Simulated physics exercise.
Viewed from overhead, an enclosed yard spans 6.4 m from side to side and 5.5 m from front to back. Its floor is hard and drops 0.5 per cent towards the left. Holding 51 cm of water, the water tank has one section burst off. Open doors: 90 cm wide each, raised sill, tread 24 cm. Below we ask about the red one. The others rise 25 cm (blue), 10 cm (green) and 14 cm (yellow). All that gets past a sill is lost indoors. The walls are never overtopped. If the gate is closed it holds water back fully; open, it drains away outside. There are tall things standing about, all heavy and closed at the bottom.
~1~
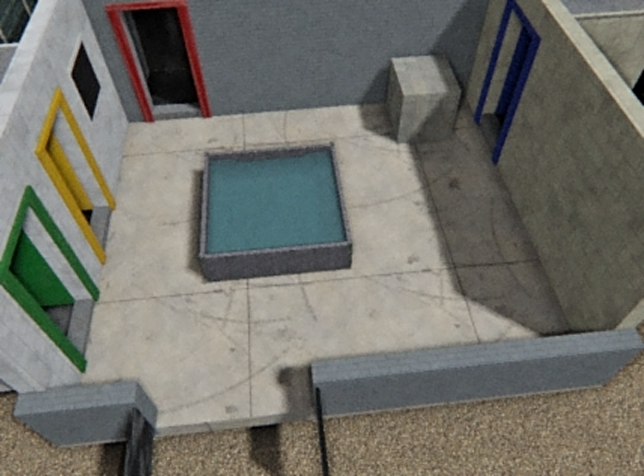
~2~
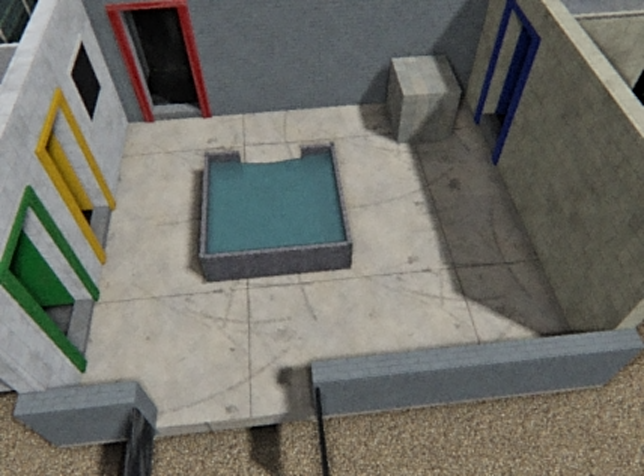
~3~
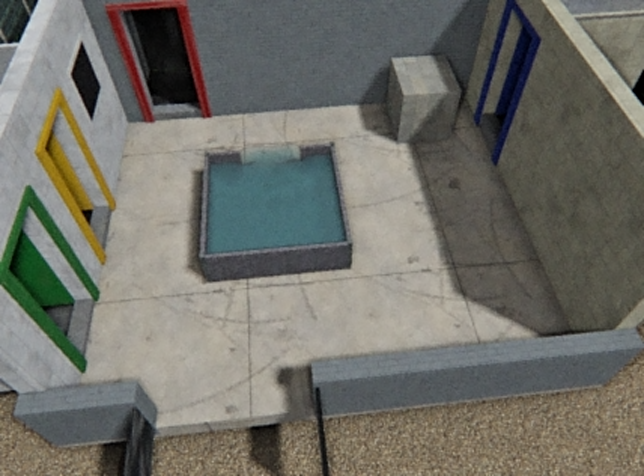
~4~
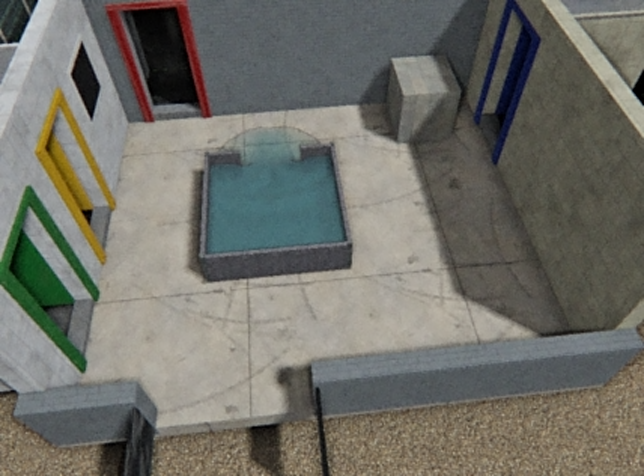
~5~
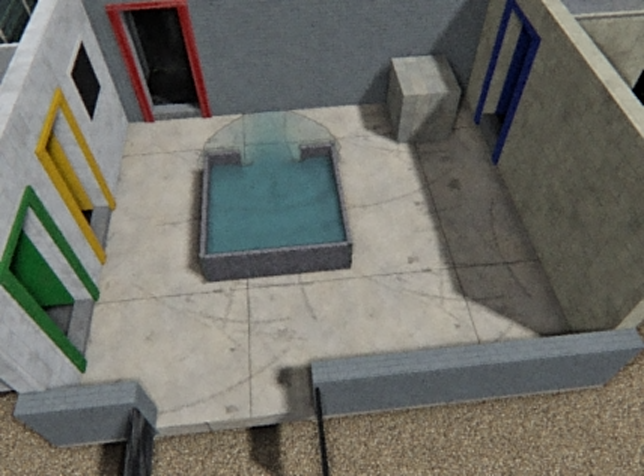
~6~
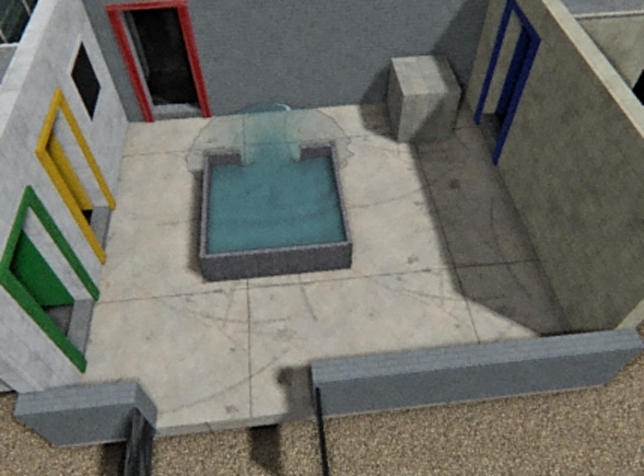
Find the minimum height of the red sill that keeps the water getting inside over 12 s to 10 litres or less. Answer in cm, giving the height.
Roughly 12 cm.
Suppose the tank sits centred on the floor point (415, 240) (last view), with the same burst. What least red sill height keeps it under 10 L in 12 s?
You'd need some 9.0 cm.
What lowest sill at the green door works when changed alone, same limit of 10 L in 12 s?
Door green, min height approx. 7.0 cm.
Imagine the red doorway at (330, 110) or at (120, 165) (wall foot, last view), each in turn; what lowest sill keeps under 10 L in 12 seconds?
Roughly 17 cm for the first and 13.5 cm for the second.
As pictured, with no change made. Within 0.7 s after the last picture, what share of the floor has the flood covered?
About 15 per cent.
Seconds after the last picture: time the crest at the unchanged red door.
The level tops out around 1.0 s.
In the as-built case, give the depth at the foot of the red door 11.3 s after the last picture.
You'd measure close to 6.0 cm there.
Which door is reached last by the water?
That would be the green door.
Then, 0.7 s after the last picture water covers 15 % of the floor, deepest (32 cm) near (265, 115); 12 cm at the red door, 0 litres in over its 16 cm sill.
Then, 2.3 s after the last picture water covers 35 % of the floor, deepest (26 cm) near (129, 126); 11 cm at the red door, 0 litres in over its 16 cm sill.
Then, 11.3 s after the last picture water covers 95 % of the floor, deepest (8 cm) near (138, 276); 6 cm at the red door, 1 litre in over its 16 cm sill.
At the red door as built, the water peaked near 14 cm, 1.1 s after the last picture.
Run again over the same 12 s with other heights there, 22 litres in over 10 cm, 5 litres over 13.5 cm. The limit of 10 litres is kept from about 12 cm up.
